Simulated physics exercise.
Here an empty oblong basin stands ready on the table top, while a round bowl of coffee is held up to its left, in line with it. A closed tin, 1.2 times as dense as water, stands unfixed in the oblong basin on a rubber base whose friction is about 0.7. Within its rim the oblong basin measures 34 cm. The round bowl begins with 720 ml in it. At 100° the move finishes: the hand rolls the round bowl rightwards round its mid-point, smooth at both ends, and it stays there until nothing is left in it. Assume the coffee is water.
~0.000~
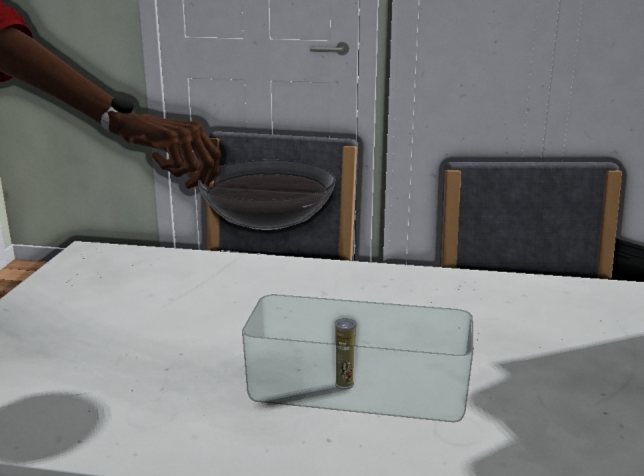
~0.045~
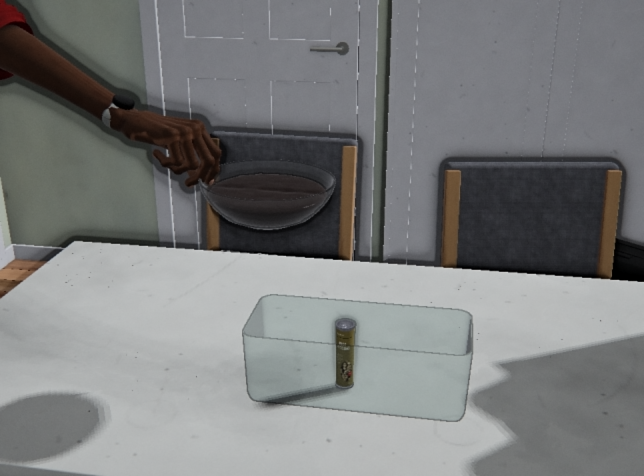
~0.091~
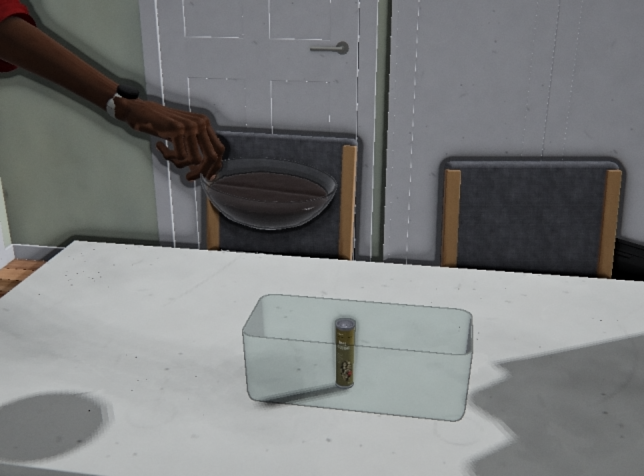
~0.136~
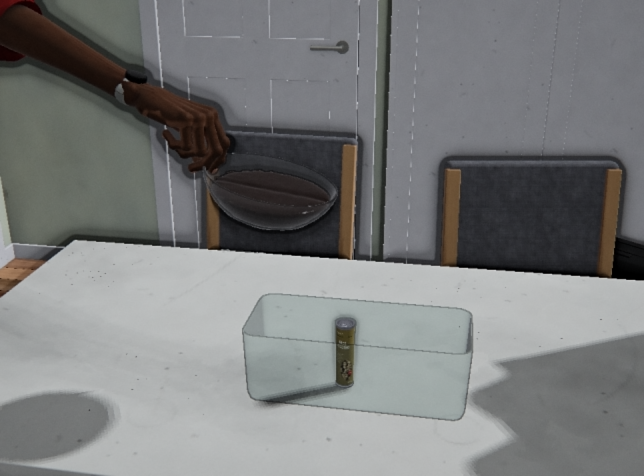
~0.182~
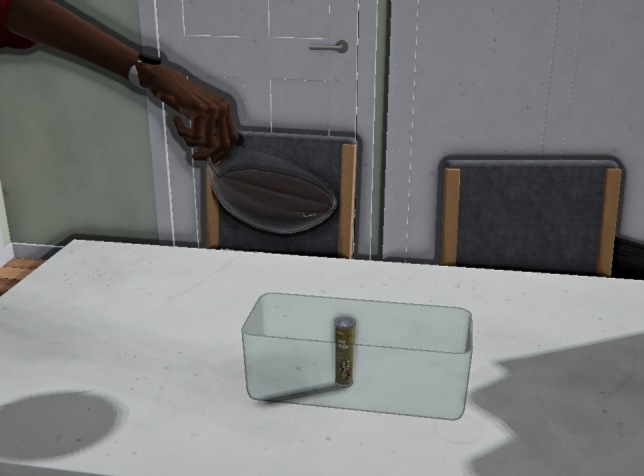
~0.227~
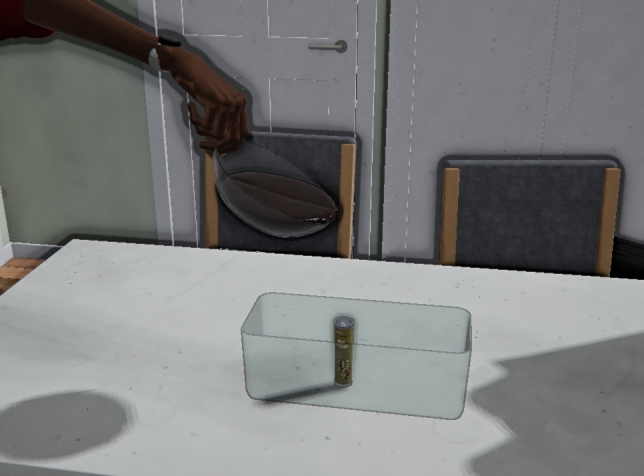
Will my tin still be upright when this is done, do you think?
It does not tip.
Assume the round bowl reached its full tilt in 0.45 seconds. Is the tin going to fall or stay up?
Result: Tin upright.
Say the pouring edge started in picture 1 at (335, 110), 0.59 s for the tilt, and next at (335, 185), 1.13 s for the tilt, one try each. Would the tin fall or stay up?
The tin overturns the first time and stays vertical the second time.
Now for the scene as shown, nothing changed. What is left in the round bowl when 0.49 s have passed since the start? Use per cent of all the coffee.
Remaining: Near 1 % of the total.
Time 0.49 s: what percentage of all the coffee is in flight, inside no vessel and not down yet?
Near 56 per cent of it all.
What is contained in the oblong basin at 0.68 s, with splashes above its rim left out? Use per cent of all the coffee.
About 86 per cent.
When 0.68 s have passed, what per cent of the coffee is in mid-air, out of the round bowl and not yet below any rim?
Near 10 in a hundred.
By 0.49 s the tilt is 93° and 1 per cent is still to pour; the tin stands where it began.
By 0.68 s the tilt is 100° and 0 per cent is still to pour; the tin stands where it began.
By 0.87 s the tilt is 100° and 0 per cent is still to pour; the tin stands where it began.
By 1.09 s the tilt is 100° and 0 per cent is still to pour; the tin stands where it began.
At rest the tin stands where it began.
